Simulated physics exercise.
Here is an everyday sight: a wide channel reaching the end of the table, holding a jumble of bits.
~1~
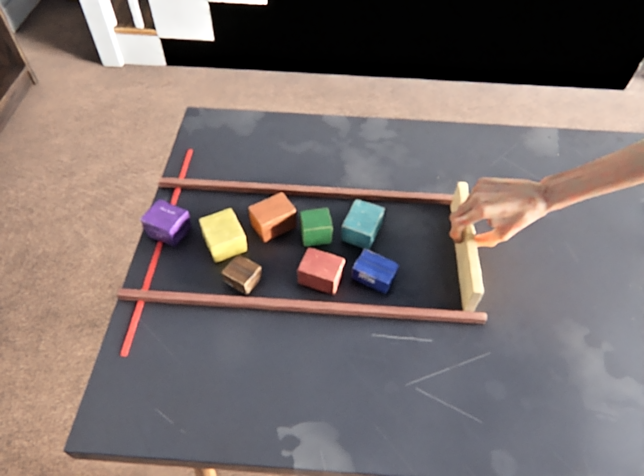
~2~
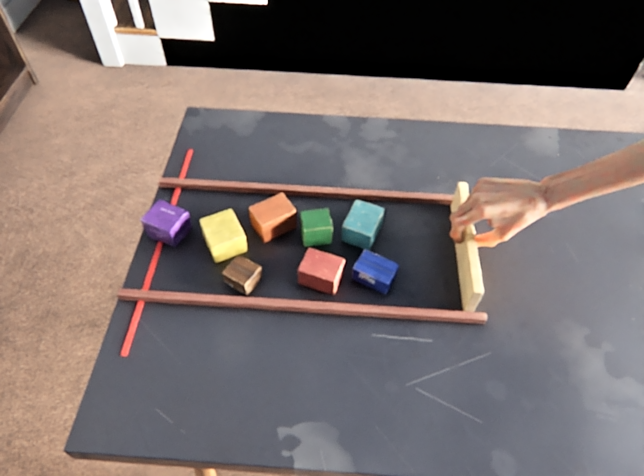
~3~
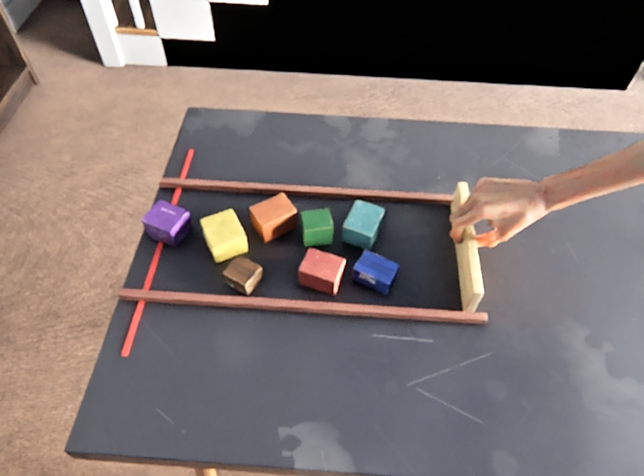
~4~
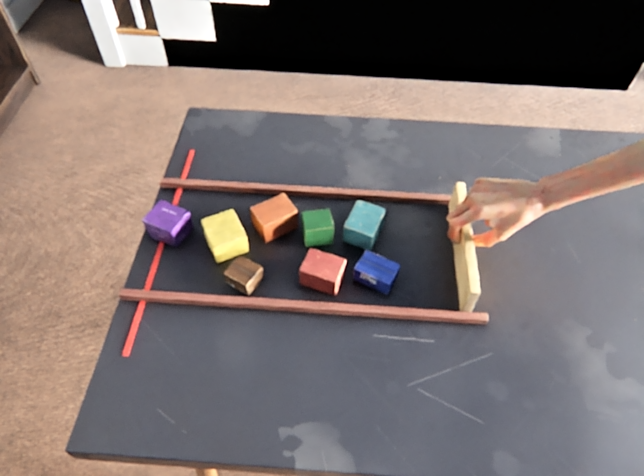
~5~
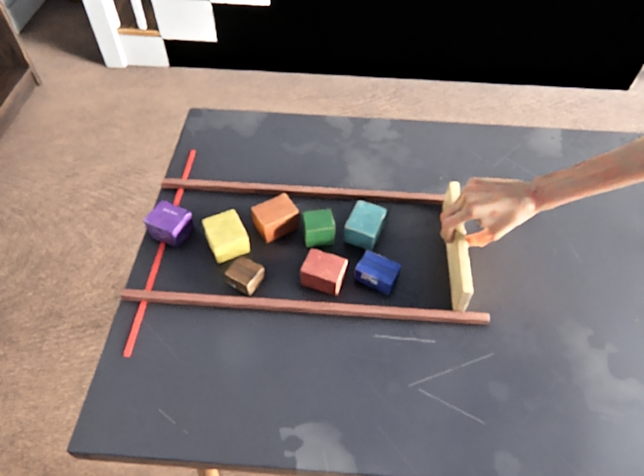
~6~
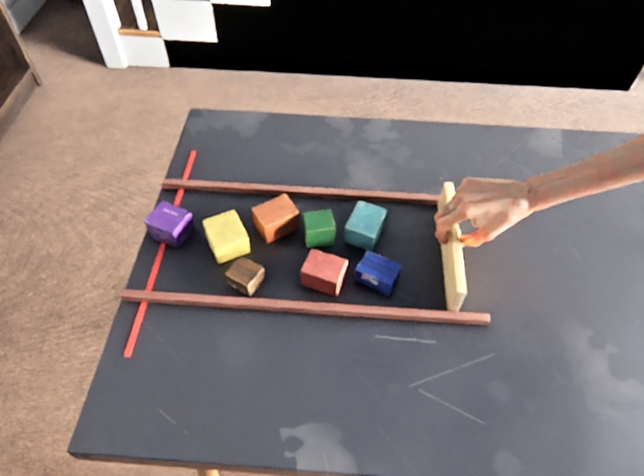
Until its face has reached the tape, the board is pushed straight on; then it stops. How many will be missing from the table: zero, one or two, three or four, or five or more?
Drops: Above four.
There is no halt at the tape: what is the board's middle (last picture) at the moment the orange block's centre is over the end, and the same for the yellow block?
The middle is at (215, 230) when it's the orange block, and at (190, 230) when it's the yellow block.
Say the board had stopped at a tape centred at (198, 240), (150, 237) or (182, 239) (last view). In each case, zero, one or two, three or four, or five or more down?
One after another: Three to four, at least five, 5 or more.
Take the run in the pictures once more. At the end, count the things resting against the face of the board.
2 touch it.
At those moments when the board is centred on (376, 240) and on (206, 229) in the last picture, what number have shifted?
That gives 3 for the first and 8 for the second.
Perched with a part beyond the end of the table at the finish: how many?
The overhang total is 2.
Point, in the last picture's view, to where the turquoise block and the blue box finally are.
You'll see the turquoise block at (152, 215), with the blue box at (133, 267).
A little later, none off yet; purple box at rest near (170, 225); yellow block at rest near (226, 236); brown box at rest near (245, 276).
Next, none off yet; purple box at rest near (169, 225); yellow block shifted about its own width near (199, 240); brown box shifted well along near (151, 277).
When it is over, the number that fall off is five or more; down, red block, green block, orange block, brown box, yellow block and purple box.
